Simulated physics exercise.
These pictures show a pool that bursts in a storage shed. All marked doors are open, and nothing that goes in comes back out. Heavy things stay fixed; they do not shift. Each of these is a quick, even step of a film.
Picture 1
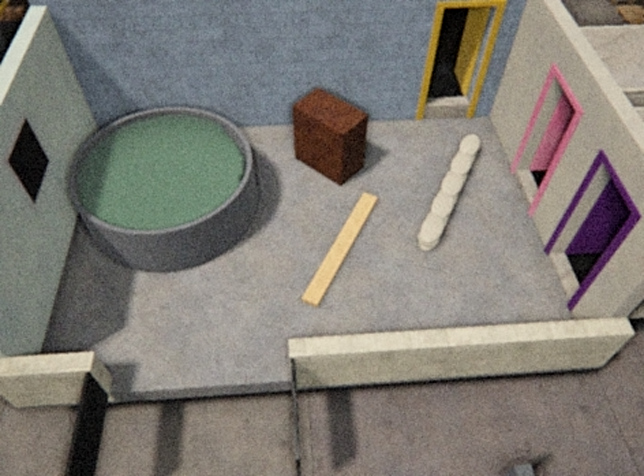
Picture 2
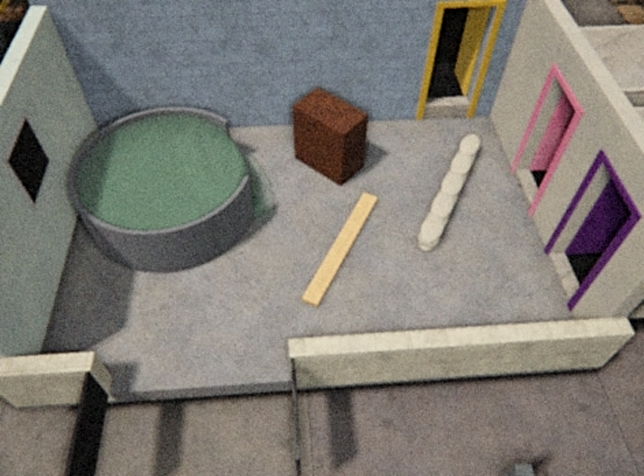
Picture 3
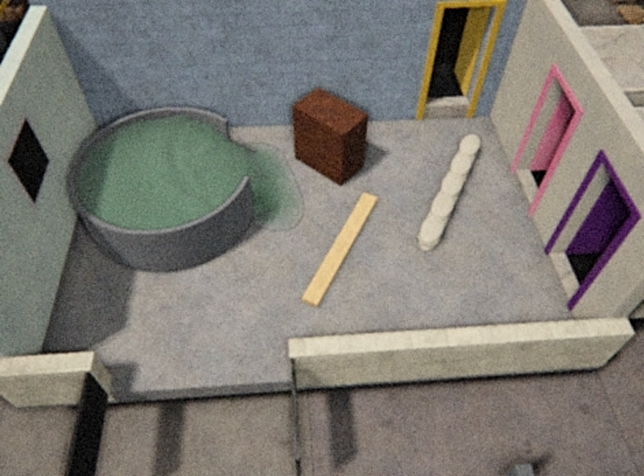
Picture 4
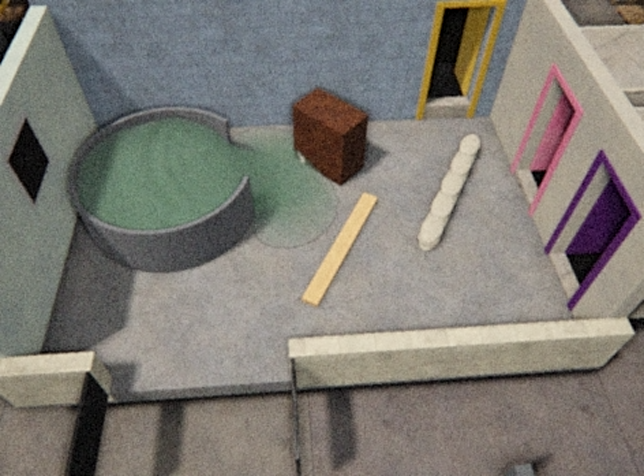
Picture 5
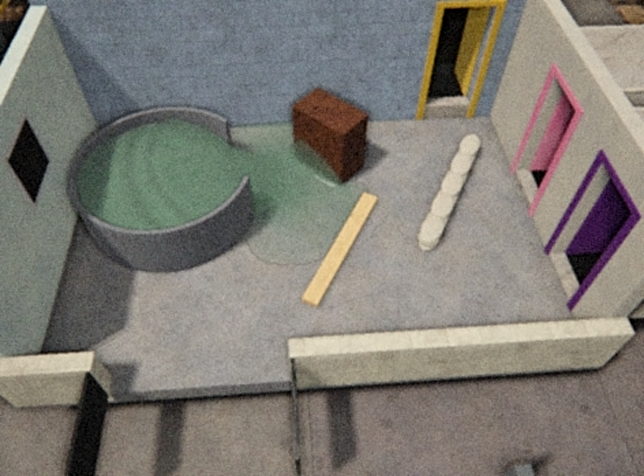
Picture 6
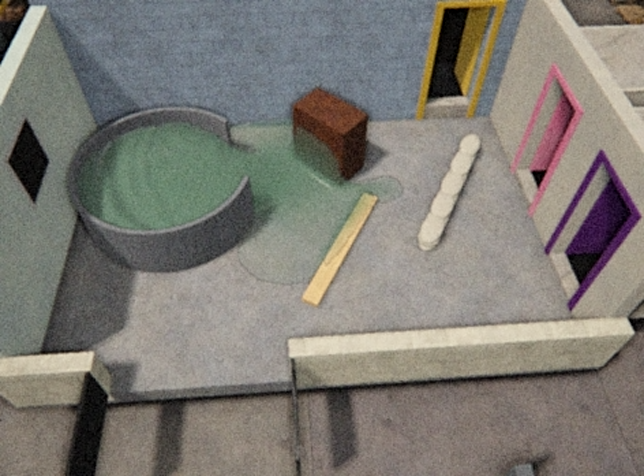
Green water pours through a gap in the right side of a round grey tank at the left of a roofless storage shed, seen from above by a still camera. A reddish-brown block, a pale wooden plank and a row of whitish lumps lie rightward, near yellow, pink and purple doorways. The water spreads right across the grey floor, reaching the block, then the plank, and passing its upper end.
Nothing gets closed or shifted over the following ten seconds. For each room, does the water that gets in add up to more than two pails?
At the end, the purple door surpasses two buckets, the yellow door does not surpass two buckets, the pink door surpasses two buckets.
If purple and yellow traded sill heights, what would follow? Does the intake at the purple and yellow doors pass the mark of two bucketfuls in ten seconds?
As I see it, purple gets less than that and yellow gets more than that.
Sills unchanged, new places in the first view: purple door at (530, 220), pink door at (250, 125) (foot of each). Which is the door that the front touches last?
Dead last is the one in purple.
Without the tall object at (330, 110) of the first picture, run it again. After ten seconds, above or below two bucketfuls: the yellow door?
My reading: The yellow one floods.
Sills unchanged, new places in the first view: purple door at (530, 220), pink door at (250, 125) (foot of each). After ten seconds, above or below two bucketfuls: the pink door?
As for the pink one, it tops the limit.
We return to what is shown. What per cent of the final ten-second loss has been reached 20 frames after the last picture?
I'd estimate close to 5 per cent.
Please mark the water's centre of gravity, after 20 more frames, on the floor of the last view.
Roughly (302, 205) in the last picture.
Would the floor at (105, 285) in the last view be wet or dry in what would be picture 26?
At that place: Free of water.
A moment on, water covers 35 % of the floor; the purple door not reached, the yellow door wet at the sill, nothing in, the pink door not reached.
Next, water covers 60 % of the floor; the purple door not reached, the yellow door wet at the sill, nothing in, the pink door not reached.
Then, water covers 75 % of the floor; the purple door under two buckets in, the yellow door under two buckets in, the pink door wet at the sill, nothing in.
Later, water covers 95 % of the floor; the purple door over two buckets in, the yellow door under two buckets in, the pink door under two buckets in.
In the end, water covers 95 % of the floor; the purple door far over two buckets in, the yellow door under two buckets in, the pink door over two buckets in.
